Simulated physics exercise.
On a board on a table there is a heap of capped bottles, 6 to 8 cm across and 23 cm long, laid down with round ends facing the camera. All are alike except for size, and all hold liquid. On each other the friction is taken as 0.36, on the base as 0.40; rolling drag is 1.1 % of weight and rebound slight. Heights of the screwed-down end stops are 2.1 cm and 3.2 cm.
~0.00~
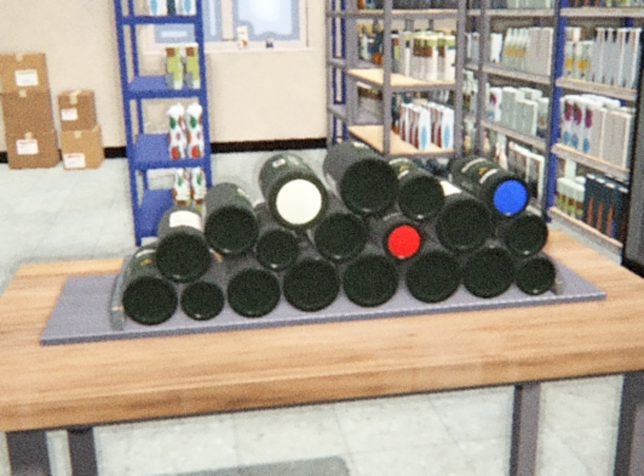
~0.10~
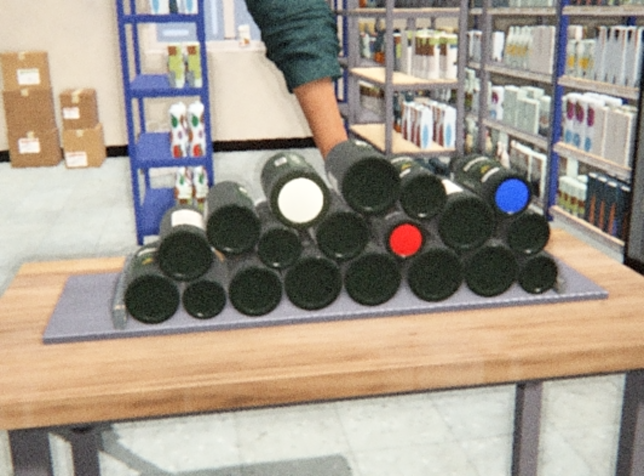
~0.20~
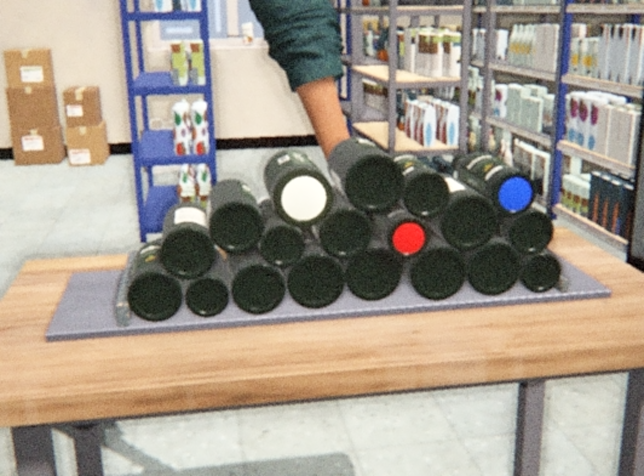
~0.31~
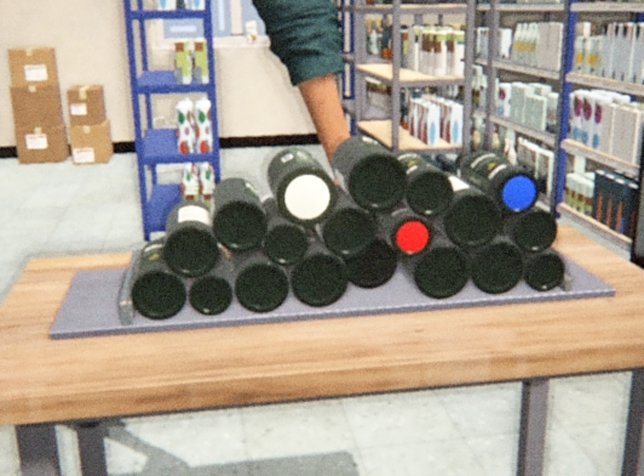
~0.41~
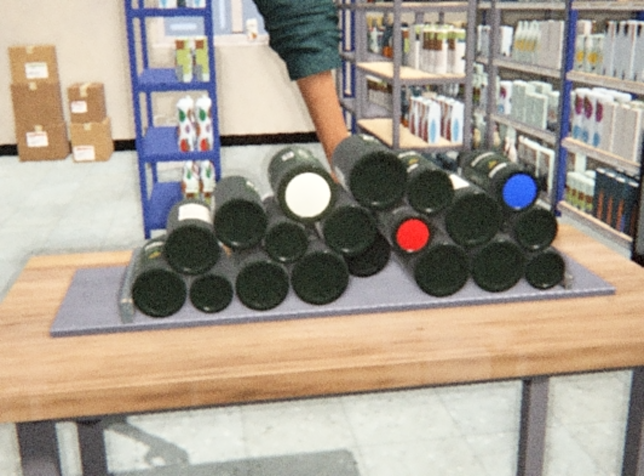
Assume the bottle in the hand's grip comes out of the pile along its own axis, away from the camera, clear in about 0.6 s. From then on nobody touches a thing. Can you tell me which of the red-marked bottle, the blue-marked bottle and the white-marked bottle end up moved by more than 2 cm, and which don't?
Red-marked bottle is moved; blue-marked bottle is not; white-marked bottle is moved.
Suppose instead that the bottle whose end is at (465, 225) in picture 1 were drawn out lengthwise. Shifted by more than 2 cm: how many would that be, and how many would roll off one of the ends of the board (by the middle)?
You'd get 4 for the first part and 2 for the second.
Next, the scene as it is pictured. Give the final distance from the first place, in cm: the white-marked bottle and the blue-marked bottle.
White-marked bottle: 3, blue-marked bottle: 0.
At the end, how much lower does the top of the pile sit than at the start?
Something like 1 cm, I'd say.
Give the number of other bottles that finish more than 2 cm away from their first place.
3.
After 0.81 s, 0 now displaced over 2 cm; red 1.1 cm left and 1.1 cm down; blue in place; white in place.
After 0.88 s, 1 now displaced over 2 cm; red 3 cm left and 5 cm down; blue in place; white 1.1 cm right and 0.6 cm down.
After 1.05 s, 3 now displaced over 2 cm; red 2.6 cm left and 7 cm down; blue in place; white 2.4 cm right and 1.9 cm down.
After 1.18 s, 3 now displaced over 2 cm; red 2.5 cm left and 7 cm down; blue in place; white 2.4 cm right and 2.2 cm down.
At rest by 1.5 s, 3 moved over 2 cm; not one off the ends of the board; red 2.5 cm left and 7 cm down; blue in place; white 2.4 cm right and 2.2 cm down; top of the pile 21 cm high, from 23 cm.
